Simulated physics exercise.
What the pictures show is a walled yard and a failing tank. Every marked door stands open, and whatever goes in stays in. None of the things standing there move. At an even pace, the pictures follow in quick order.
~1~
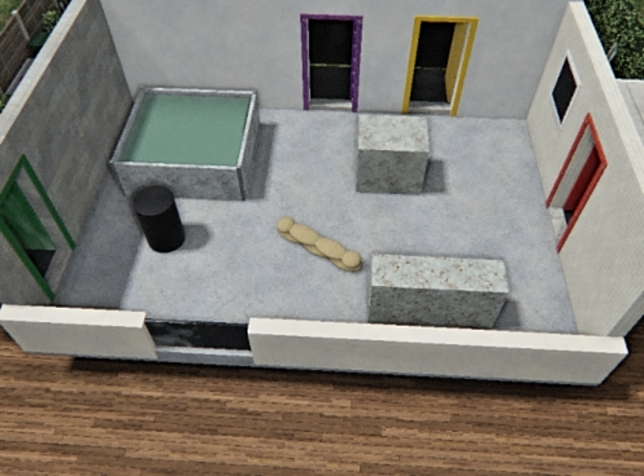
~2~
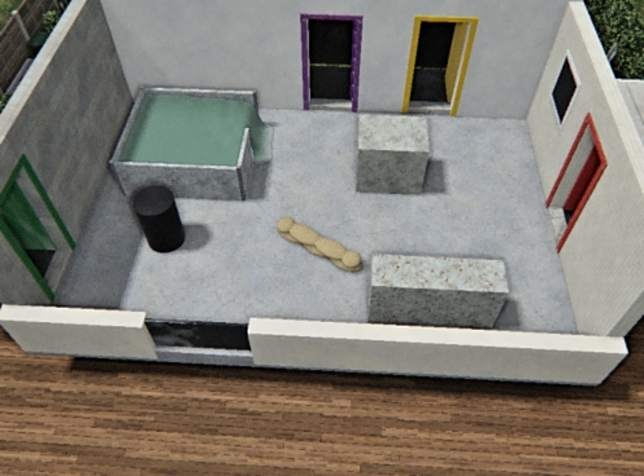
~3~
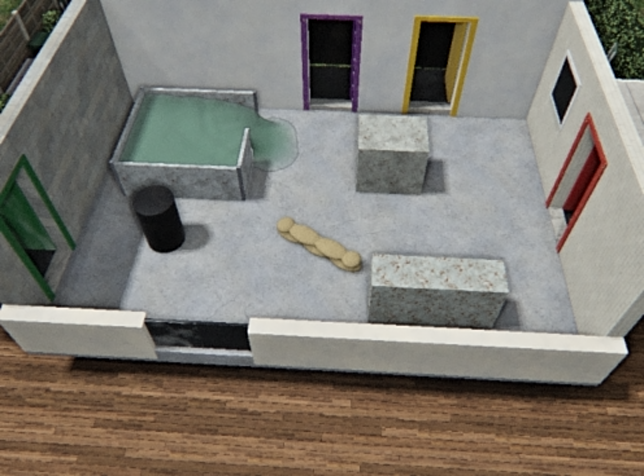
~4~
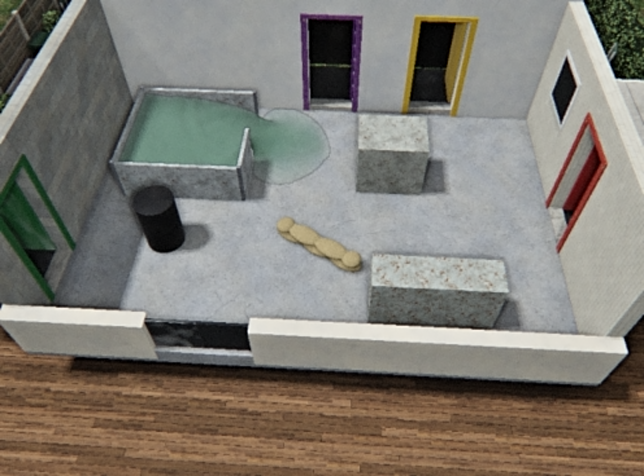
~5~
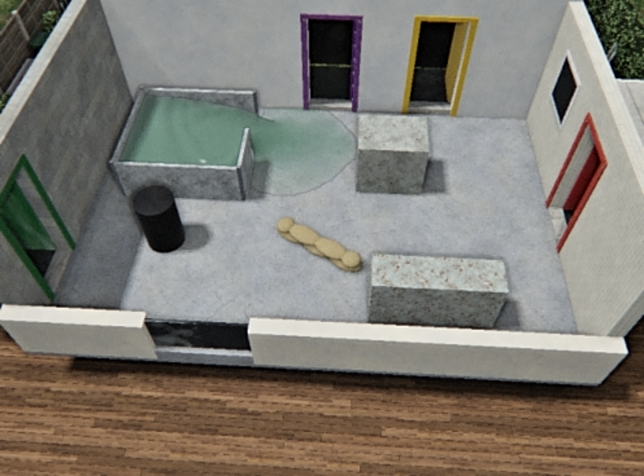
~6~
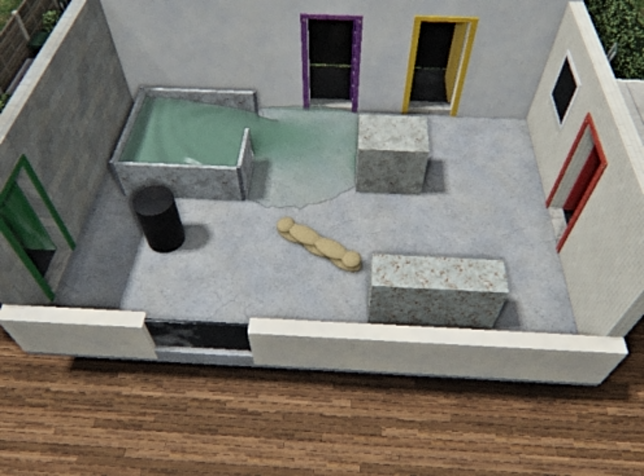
A walled yard held a tank of still green water until a gap opened in its right side, and the water poured out, spreading right across the grey floor to a speckled block.
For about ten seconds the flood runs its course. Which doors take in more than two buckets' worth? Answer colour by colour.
Outcome: I expect the yellow door to let through an acceptable amount; I expect the green door to let through an acceptable amount; I expect the purple door to let through too much; I expect the red door to let through too much.
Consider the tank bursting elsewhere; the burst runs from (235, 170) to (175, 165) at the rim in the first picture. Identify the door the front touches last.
It's the one in purple that comes last.
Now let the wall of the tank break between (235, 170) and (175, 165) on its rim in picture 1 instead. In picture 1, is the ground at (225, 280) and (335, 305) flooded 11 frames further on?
Soaked, Soaked.
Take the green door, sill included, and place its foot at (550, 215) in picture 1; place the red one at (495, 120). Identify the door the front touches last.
That is the green one.
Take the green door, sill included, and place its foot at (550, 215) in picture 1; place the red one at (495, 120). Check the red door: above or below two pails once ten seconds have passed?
Red overflows.
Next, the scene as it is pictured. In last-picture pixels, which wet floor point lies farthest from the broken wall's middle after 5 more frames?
Estimated pixel: (504, 138).
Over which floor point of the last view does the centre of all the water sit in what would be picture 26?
Centre point: Around (329, 162).
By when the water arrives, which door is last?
The door marked green.
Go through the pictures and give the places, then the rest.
Still water in the water tank at (188, 129), in the first frame.
The front is at (262, 163), out from the gap at (252, 131), in the second frame.
The front is at (286, 164), out from the gap at (252, 134), in the third frame.
The front is at (324, 157), out from the gap at (252, 134), in the fourth frame.
Water pours out at (252, 134) and has run to (355, 148), in the fifth frame.
The front is at a hidden place, out from the gap at (252, 134), in the sixth frame.
A moment on, water covers 25 % of the floor; the yellow door wet at the sill, nothing in, the green door not reached, the purple door under two buckets in, the red door not reached.
Next, water covers 35 % of the floor; the yellow door wet at the sill, nothing in, the green door not reached, the purple door over two buckets in, the red door not reached.
Then, water covers 50 % of the floor; the yellow door wet at the sill, nothing in, the green door not reached, the purple door far over two buckets in, the red door wet at the sill, nothing in.
Later, water covers 70 % of the floor; the yellow door wet at the sill, nothing in, the green door not reached, the purple door far over two buckets in, the red door over two buckets in.
In the end, water covers 95 % of the floor; the yellow door wet at the sill, nothing in, the green door wet at the sill, nothing in, the purple door far over two buckets in, the red door over two buckets in.
